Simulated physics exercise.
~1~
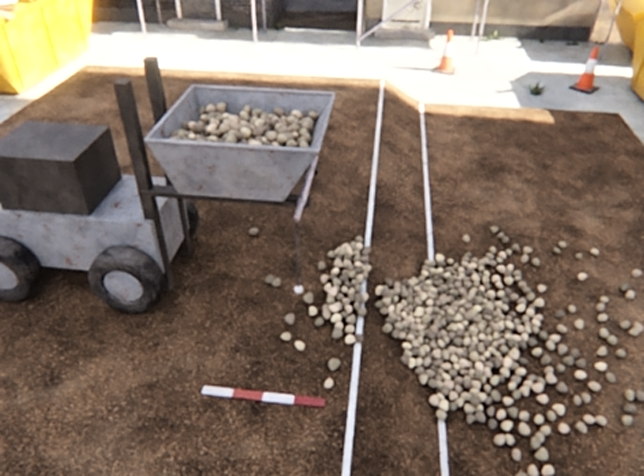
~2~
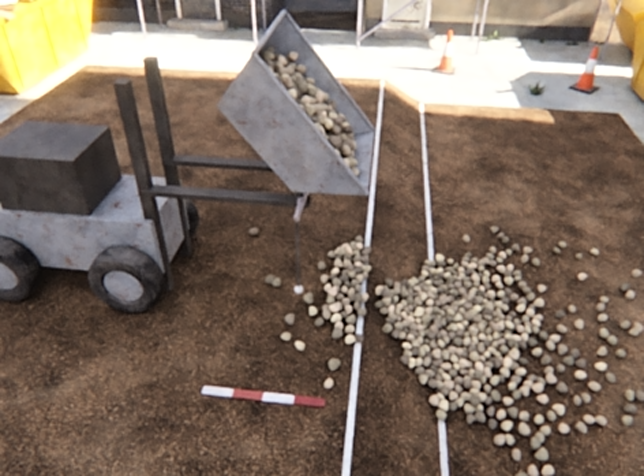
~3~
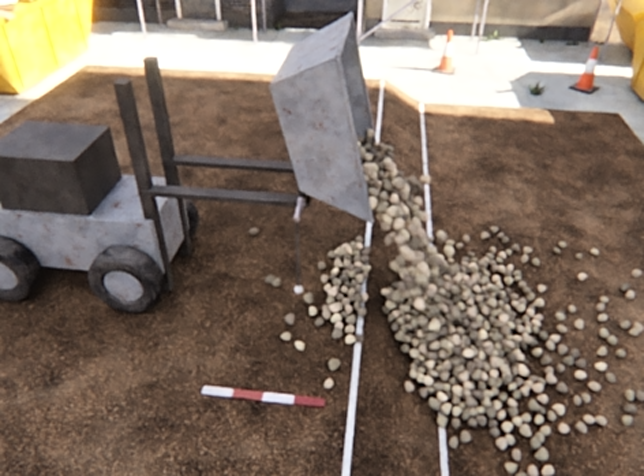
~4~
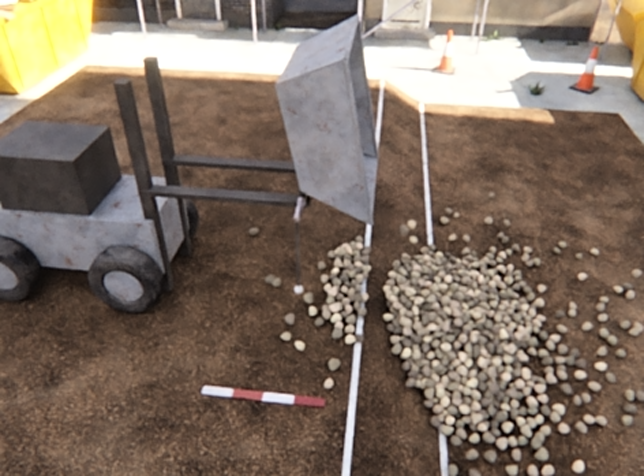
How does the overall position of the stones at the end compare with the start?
Taken together, the stones end up further to the right and lower in view, nearer the viewer. Those that began in the raised skip have slid out and joined the heap on the right.
On brown ground, a grey loader tips its skip until its stones join the right-hand heap.
